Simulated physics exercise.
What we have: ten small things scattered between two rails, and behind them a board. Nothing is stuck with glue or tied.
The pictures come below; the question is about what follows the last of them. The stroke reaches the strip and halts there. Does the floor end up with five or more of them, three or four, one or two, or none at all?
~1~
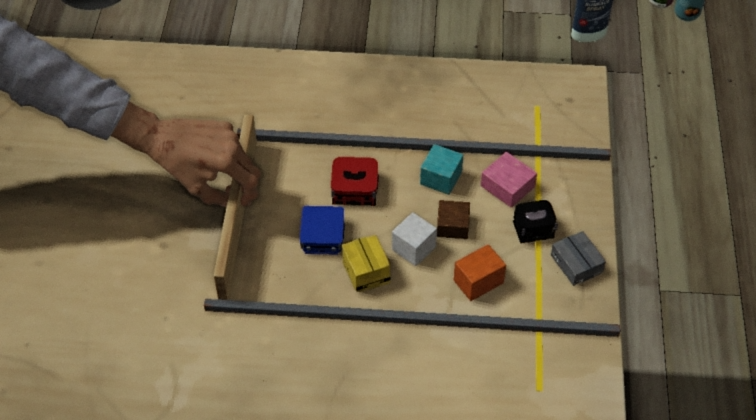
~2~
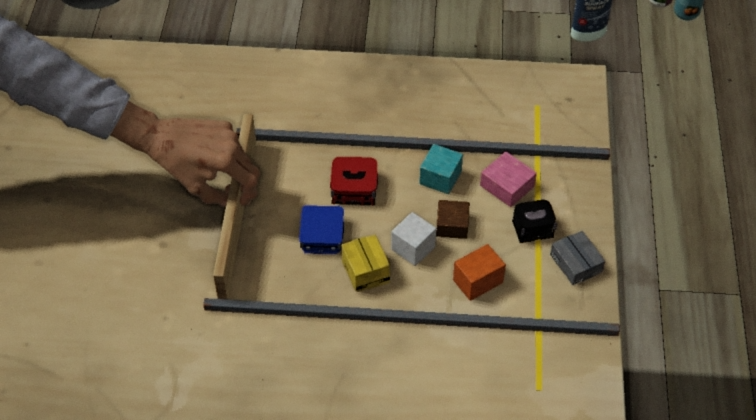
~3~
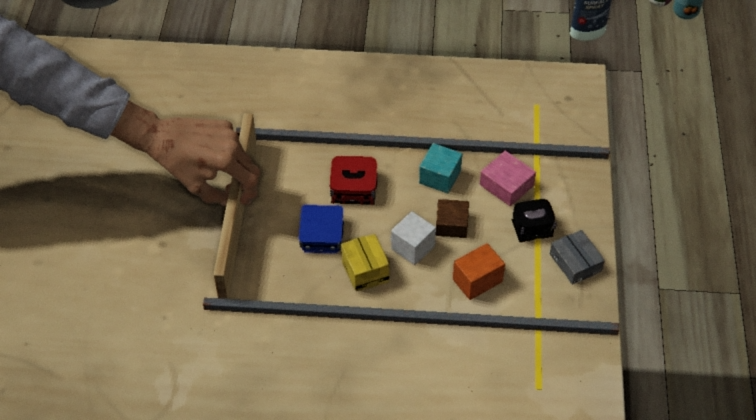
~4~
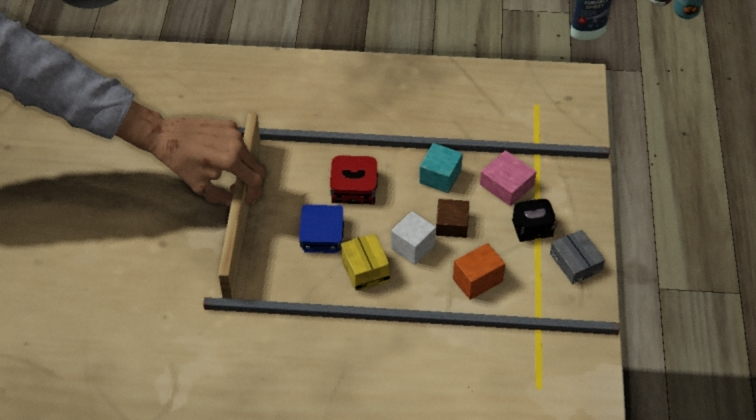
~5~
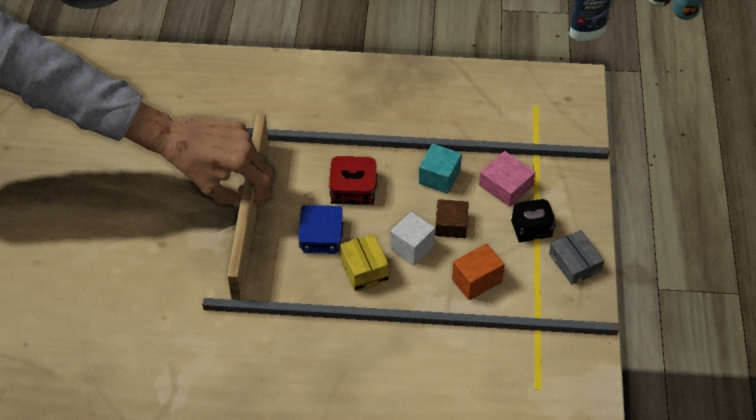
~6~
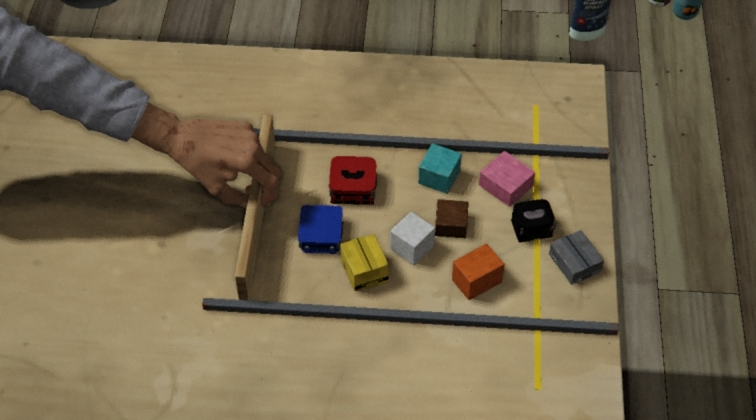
Three or four leave.
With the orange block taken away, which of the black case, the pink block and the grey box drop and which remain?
Black case down, pink block down, grey box down.
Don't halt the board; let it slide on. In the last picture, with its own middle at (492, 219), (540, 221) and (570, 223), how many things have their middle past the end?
The numbers past the end are 0, 3 and 7.
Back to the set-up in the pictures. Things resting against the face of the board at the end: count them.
Contact count: 3.
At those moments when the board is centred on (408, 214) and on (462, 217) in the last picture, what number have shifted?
Tally: First 7; then 10.
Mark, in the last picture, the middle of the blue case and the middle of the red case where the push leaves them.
(558, 245) and (560, 193).
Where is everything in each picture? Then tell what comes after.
In the first picture, grey box (578, 258); black case (535, 222); pink block (509, 180); board (237, 205); tape (538, 236).
In the second picture, black case (534, 221); board (236, 204).
In the third picture, pink block (508, 178); white block (413, 238).
In the fourth picture, grey box (577, 257); blue case (322, 229).
In the fifth picture, black case (533, 221); brown block (452, 219).
In the sixth picture, grey box (576, 257); black case (533, 221); pink block (507, 178); board (256, 205); tape (537, 235).
A little later, none off yet; grey box at rest near (576, 257); black case at rest near (533, 221); pink block at rest near (507, 178).
Next, none off yet; grey box at rest near (576, 257); black case at rest near (533, 221); pink block shifted a little near (530, 179).
Later still, none off yet; grey box shifted a little near (592, 269); black case shifted about its own width near (591, 230); pink block shifted well along near (599, 176).
When it is over, the number that fall off is three or four; down, pink block, black case and grey box.
